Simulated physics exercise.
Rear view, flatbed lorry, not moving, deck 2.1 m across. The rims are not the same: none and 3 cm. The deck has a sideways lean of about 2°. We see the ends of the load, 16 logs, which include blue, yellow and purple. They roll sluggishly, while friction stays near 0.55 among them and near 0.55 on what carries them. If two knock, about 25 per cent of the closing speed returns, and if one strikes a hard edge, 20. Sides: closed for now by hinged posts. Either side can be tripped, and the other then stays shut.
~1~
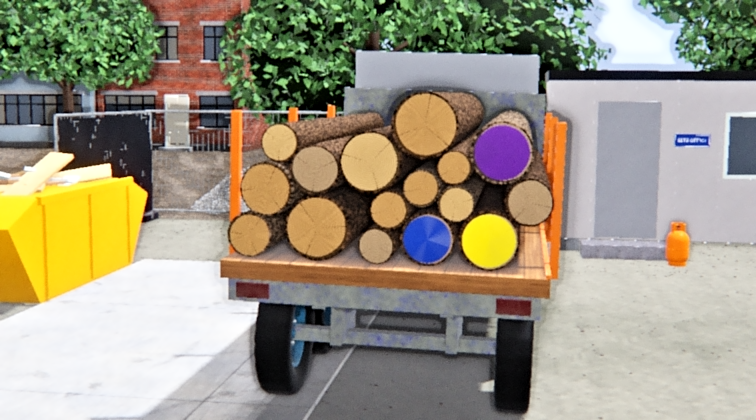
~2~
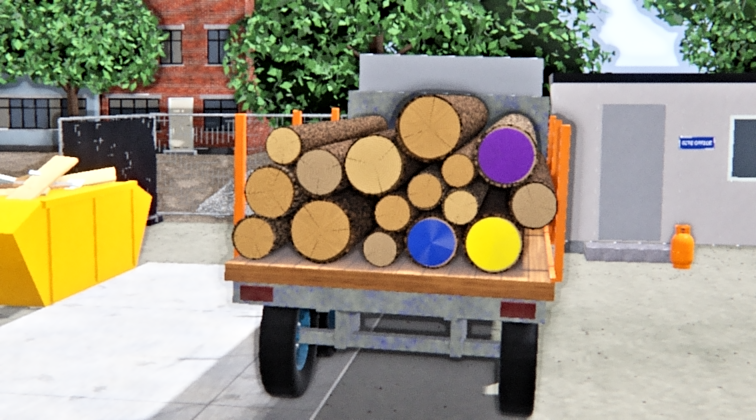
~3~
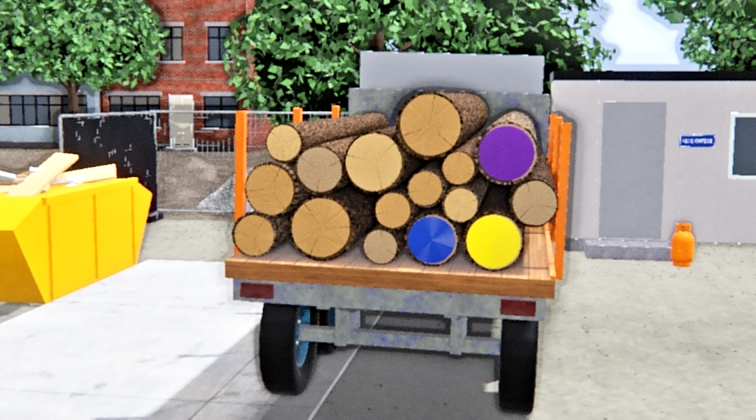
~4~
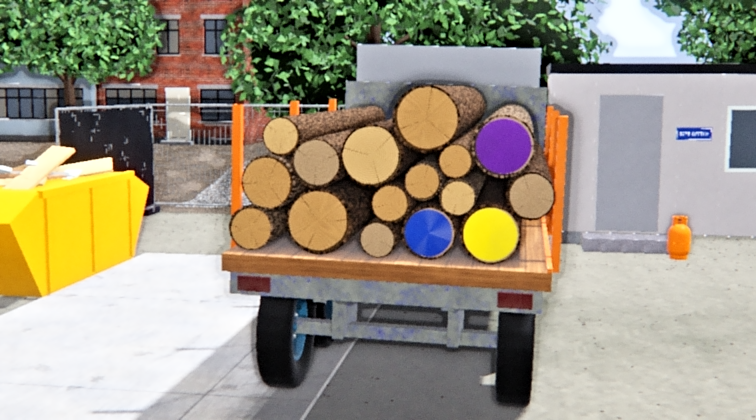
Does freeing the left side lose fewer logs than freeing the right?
Yes.
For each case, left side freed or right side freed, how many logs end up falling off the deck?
Left case: 0. Right case: 3.
With the left side gone, after 0.7 s, blue is on the deck, 80 cm from the right edge; yellow is on the deck, 40 cm from the right edge; purple is up on others, 35 cm from the right edge; 0 of 16 are off.
With the left side gone, finally, blue is on the deck, 80 cm from the right edge; yellow is on the deck, 40 cm from the right edge; purple is up on others, 35 cm from the right edge; 0 of 16 are off.
With the right side gone, after 1.4 s, blue is on the deck, 80 cm from the right edge; yellow is on the deck, 25 cm from the right edge, rolling right; purple is dropping off the right side; 2 of 16 are off.
With the right side gone, finally, blue is on the deck, 75 cm from the right edge; yellow is on the deck, 15 cm from the right edge; purple is down on the right; 3 of 16 are off.
